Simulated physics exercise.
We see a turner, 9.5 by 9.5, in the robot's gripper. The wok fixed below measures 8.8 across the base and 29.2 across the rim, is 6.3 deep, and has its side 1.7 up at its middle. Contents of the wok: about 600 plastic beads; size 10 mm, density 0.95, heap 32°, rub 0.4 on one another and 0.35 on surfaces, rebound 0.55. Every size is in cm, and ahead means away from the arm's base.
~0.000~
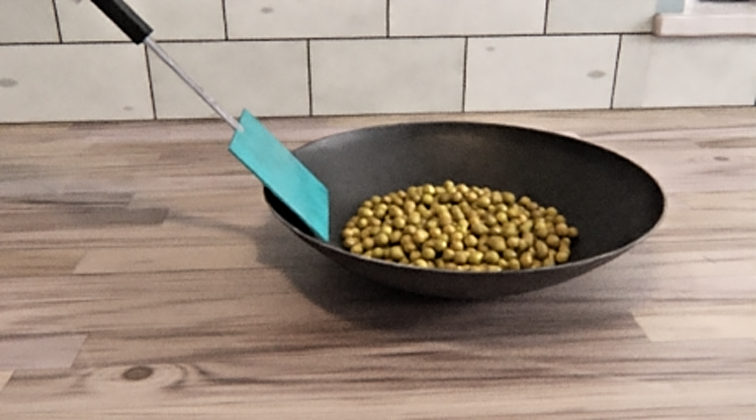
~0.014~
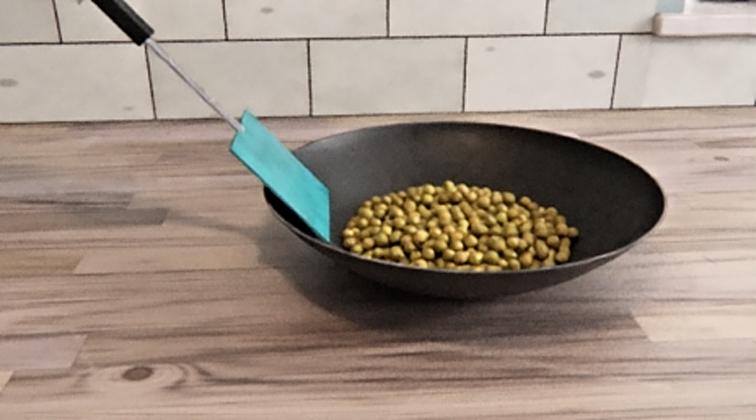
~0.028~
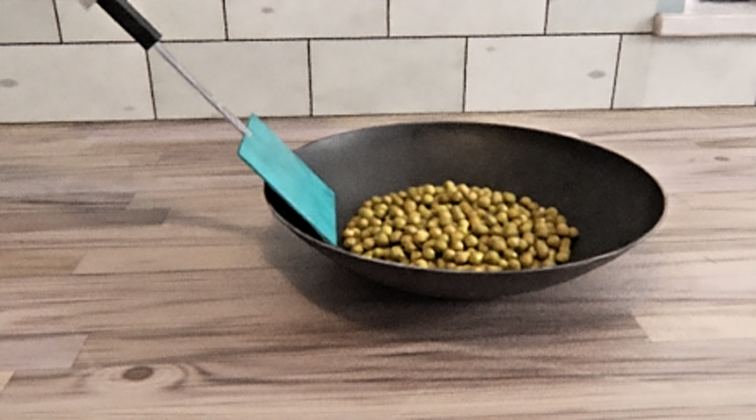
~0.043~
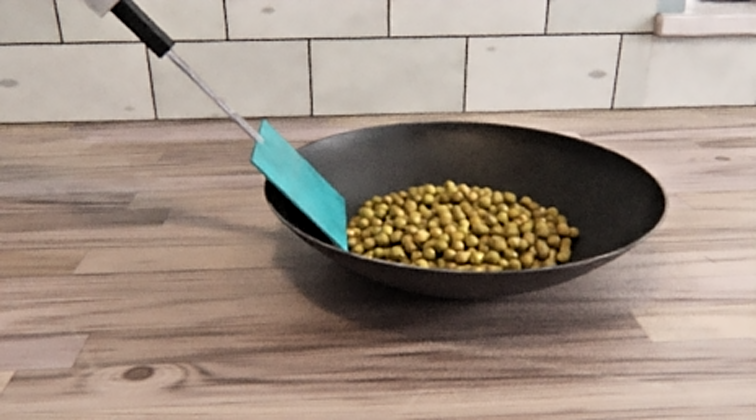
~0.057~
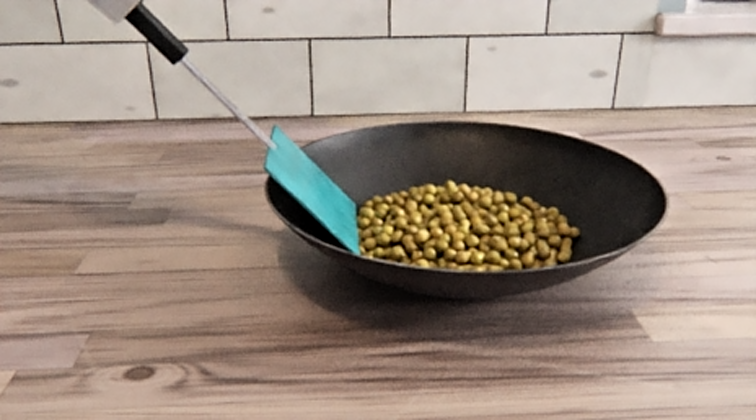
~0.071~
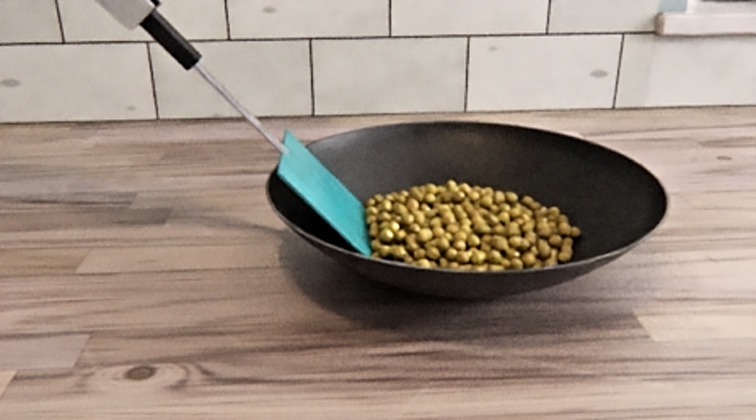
On a wood-grain countertop, a teal turner with a black handle sliding slightly rightward into a dark wok, nudging olive-green beads.
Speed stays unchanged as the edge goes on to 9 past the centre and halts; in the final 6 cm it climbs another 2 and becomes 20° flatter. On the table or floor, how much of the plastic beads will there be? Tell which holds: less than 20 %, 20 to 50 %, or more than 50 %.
What holds is less than 20 %.
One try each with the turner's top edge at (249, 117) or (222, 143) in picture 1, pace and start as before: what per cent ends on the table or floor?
First try roughly 5 percent, second try roughly 5 percent.
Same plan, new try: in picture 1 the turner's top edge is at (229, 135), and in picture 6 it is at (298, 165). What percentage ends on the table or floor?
Roughly 20 percent ends up there.
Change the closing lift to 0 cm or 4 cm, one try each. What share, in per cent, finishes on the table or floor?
First try around 15 percent, second try around 5 percent.
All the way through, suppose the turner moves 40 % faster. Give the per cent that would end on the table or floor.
In that case, around 20 per cent would end on the table or floor.
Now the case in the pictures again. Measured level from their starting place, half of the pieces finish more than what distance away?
I'd put it at close to 6 centimetres.
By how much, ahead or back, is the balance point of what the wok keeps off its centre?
Ahead, by around 5.0 cm.
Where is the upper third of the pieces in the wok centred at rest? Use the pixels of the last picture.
About (584, 196).
By 0.18 s, sloping 49°, highest piece 4 above the table; 595 in the wok.
By 0.28 s, sloping 43°, highest piece 6 above the table; 595 in the wok.
By 0.53 s, sloping 29°, highest piece 7 above the table; 552 in the wok, 37 on the table or floor, 6 on the blade or in flight.
By 1.58 s, sloping 29°, highest piece 6 above the table; 552 in the wok, 43 on the table or floor.
Final count, 552 in the wok, 43 on the table or floor. That is 7 % on the table or floor.
